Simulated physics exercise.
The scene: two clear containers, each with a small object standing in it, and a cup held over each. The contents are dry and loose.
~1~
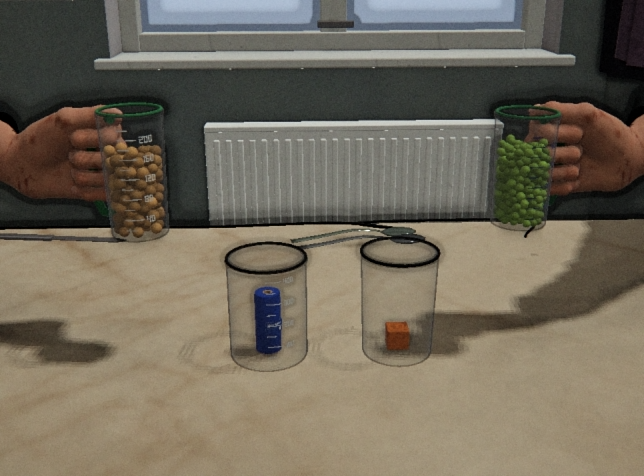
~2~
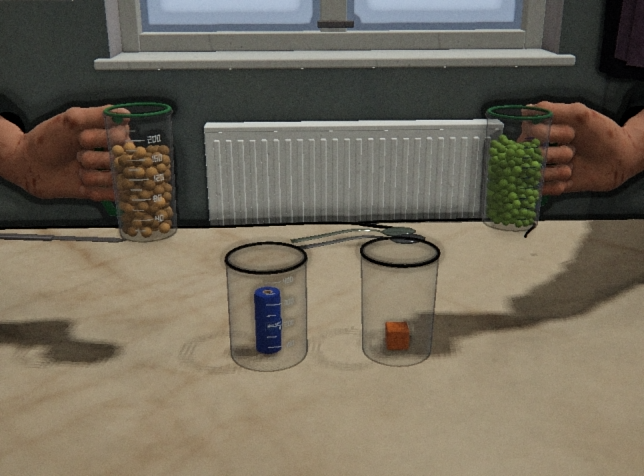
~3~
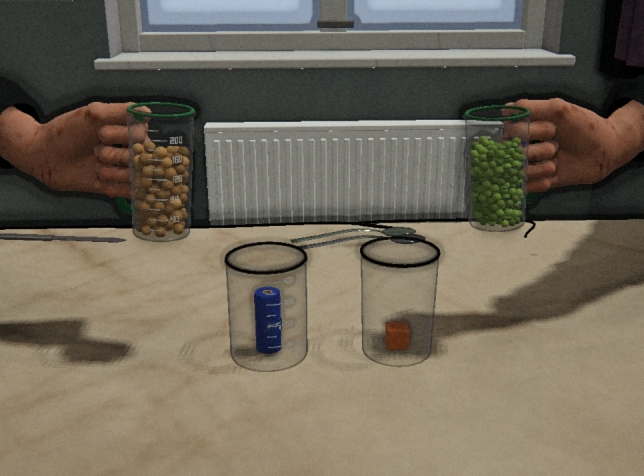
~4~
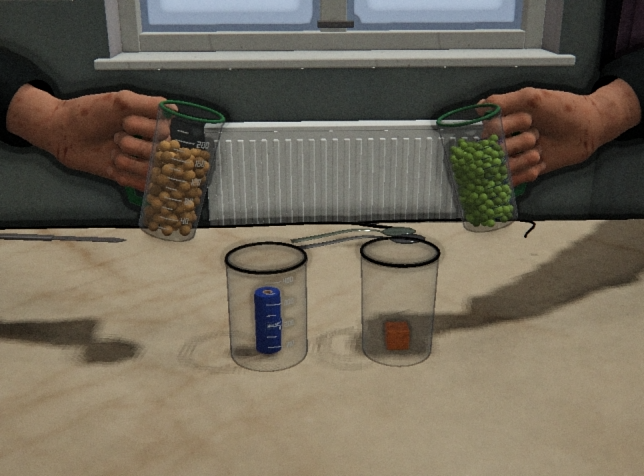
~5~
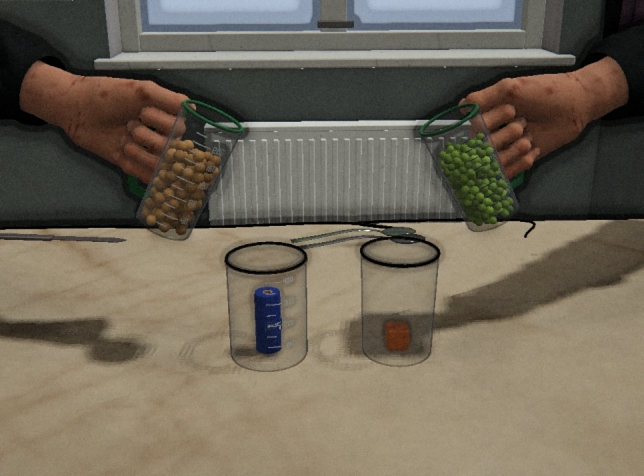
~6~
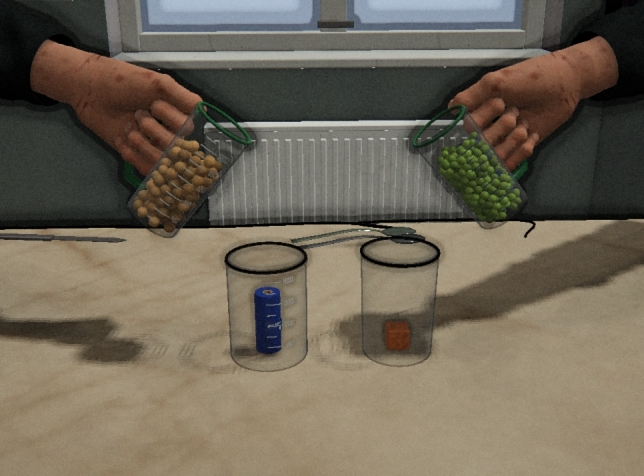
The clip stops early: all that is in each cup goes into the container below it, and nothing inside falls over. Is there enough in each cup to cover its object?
On the left it still sticks out, on the right it gets buried.
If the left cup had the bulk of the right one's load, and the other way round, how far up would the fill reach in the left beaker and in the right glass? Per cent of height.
Near 45 on the left, 45 on the right.
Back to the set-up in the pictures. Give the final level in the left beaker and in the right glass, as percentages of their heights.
Some 45 per cent left and 45 right.
Then, 0.43 s later than the last frame, left beaker empty, all of its cupful still in the cup; right glass empty, all of its cupful still in the cup.
Then, 0.88 s later than the last frame, left beaker nearly empty, the larger part of its cupful still in the cup; right glass nearly empty, nearly all of its cupful still in the cup.
Then, 1.42 s later than the last frame, left beaker a third full, none of its cupful still in the cup; right glass a third full, none of its cupful still in the cup.
When it is over, left beaker half full (surface near (268, 306)), nothing beside it; right glass half full (surface near (398, 302)), nothing beside it; the left thing is still showing; the right thing is covered.
